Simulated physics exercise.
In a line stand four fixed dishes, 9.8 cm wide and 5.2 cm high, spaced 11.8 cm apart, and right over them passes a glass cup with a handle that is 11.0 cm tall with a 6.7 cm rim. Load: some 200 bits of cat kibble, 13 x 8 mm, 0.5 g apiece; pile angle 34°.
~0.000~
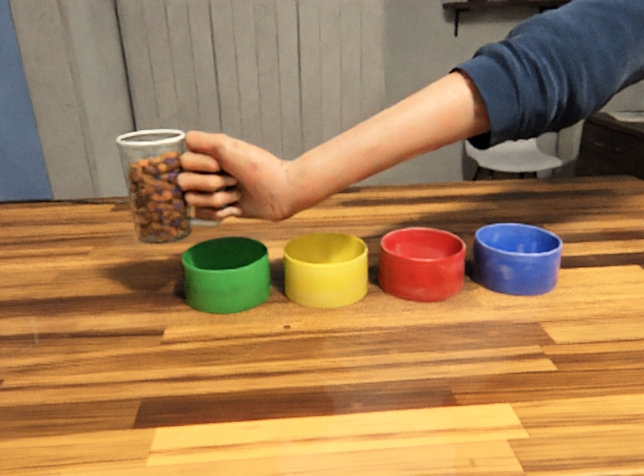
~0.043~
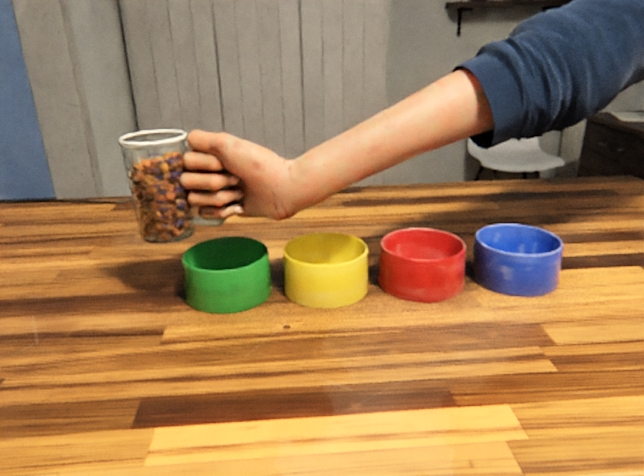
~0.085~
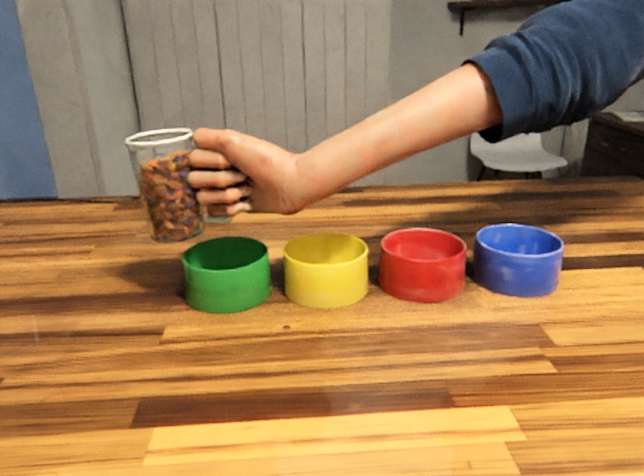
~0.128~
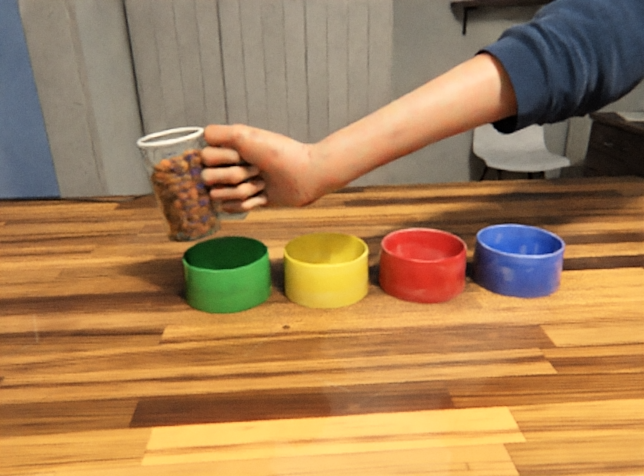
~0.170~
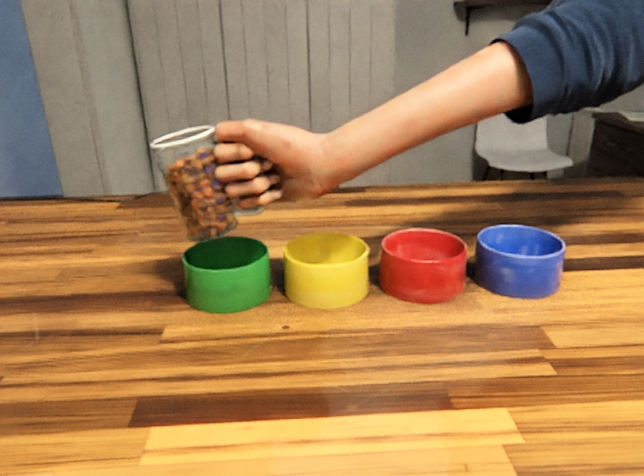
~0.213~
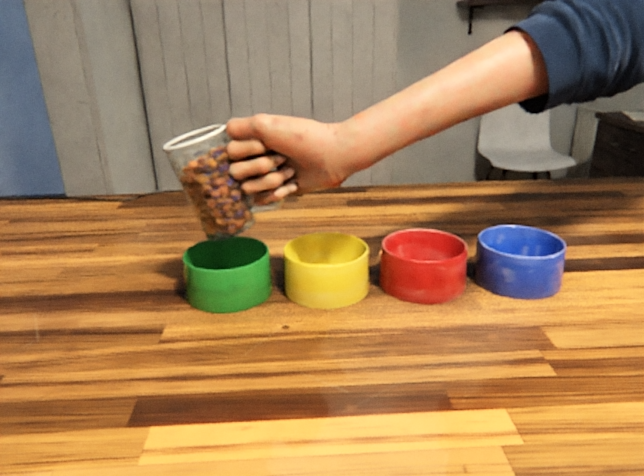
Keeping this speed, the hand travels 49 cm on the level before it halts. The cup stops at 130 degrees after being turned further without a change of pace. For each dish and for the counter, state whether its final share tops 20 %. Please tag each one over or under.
Red - under; blue - over; green - under; yellow - under; counter - under.
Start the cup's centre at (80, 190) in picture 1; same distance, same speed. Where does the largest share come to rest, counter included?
Biggest portion: Counter.
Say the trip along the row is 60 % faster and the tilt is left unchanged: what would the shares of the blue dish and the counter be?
The shares would then be blue 100 and counter 0.
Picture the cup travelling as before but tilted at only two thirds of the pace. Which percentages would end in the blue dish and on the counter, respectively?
Shares: Blue at 100; counter at 0.
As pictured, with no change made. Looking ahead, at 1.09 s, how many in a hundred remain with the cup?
Load share: Near 95 percent.
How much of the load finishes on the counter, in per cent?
5 %.
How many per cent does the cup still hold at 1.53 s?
It comes out close to 30 per cent.
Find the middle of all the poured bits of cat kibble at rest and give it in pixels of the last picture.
In the last view, approximately (519, 263).
After 0.74 s, tilt 71 degrees; cup holds 100 %.
After 1.09 s, tilt 107 degrees; cup holds 95 %, red 5 %.
Then, at 1.53 s, tilt 130 degrees; cup holds 30 %, red 5 %, blue 65 %.
At rest (2.2 s), red 5 %, blue 95 %, green 0 %, yellow 0 %, counter 5 %.
